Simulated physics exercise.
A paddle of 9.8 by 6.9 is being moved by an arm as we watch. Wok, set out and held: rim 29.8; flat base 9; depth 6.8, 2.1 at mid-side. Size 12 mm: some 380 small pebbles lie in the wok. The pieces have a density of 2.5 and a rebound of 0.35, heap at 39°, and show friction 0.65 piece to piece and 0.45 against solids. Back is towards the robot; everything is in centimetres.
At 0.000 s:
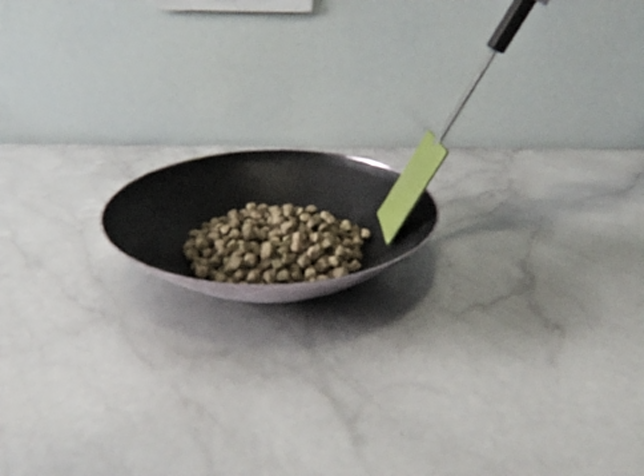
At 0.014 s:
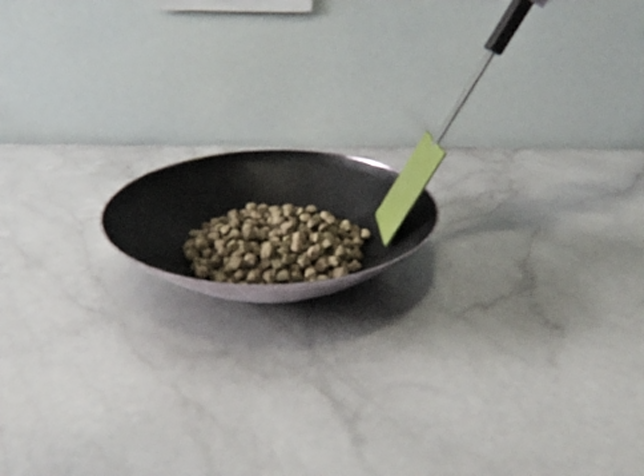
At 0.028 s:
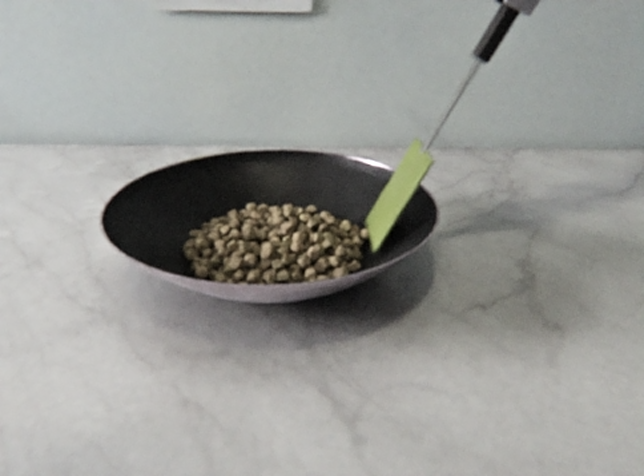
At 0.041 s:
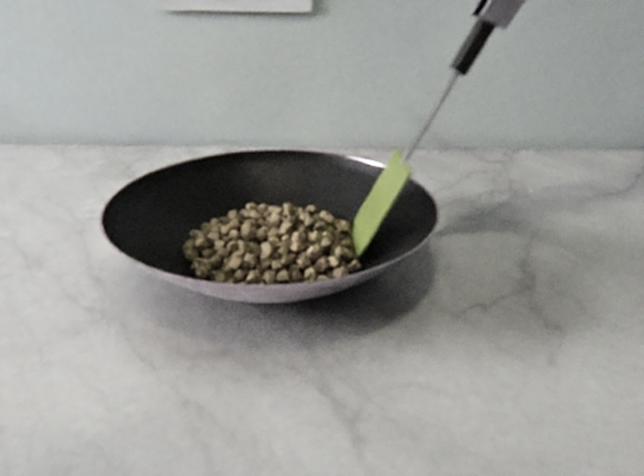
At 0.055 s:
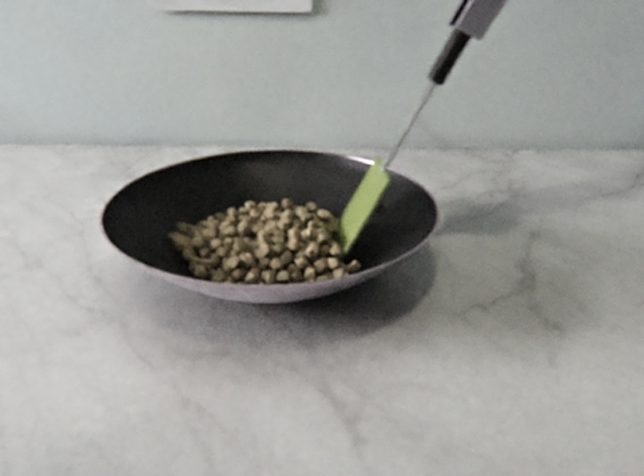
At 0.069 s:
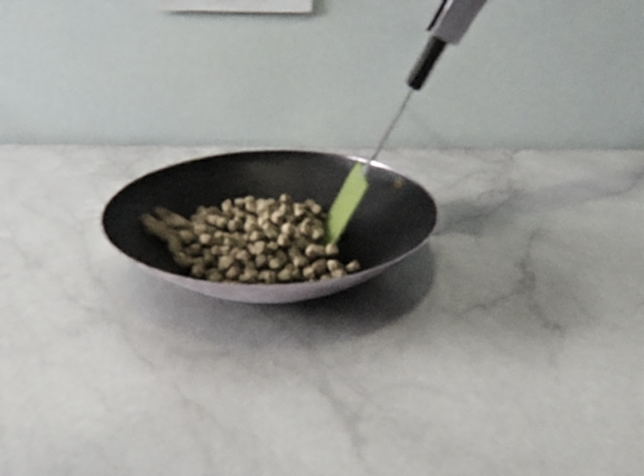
A green paddle held by a mechanical arm moved left and down into a dark wok on a marble counter, then pushed through the small pebbles, shoving some up toward the left side.
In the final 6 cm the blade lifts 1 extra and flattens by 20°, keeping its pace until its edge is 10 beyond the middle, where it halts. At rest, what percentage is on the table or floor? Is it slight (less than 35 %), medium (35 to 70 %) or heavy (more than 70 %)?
Medium.
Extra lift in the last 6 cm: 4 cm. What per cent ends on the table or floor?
Roughly 40 per cent.
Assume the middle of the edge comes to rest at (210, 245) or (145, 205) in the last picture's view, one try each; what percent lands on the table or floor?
20 % and 50 %.
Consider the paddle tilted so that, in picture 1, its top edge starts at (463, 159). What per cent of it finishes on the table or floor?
Spill: Approx. 45 per cent.
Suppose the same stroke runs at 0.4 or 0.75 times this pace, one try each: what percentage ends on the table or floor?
About 20 and 40 per cent.
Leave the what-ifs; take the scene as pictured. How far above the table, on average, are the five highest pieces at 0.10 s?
Around 10 cm above the table.
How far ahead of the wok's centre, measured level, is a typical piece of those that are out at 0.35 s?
It's close to 26 cm ahead of the centre.
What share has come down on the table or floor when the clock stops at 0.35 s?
About 10 per cent.
By 0.10 s, sloping 64°, highest piece 13 above the table; 371 in the wok, 4 on the blade or in flight.
By 0.14 s, sloping 60°, highest piece 17 above the table; 360 in the wok, 15 on the blade or in flight.
By 0.35 s, sloping 44°, highest piece 17 above the table; 195 in the wok, 40 on the table or floor, 140 on the blade or in flight.
By 1.40 s, sloping 44°, highest piece 5 above the table; 195 in the wok, 180 on the table or floor.
Final count, 195 in the wok, 180 on the table or floor. That is 48 % on the table or floor.
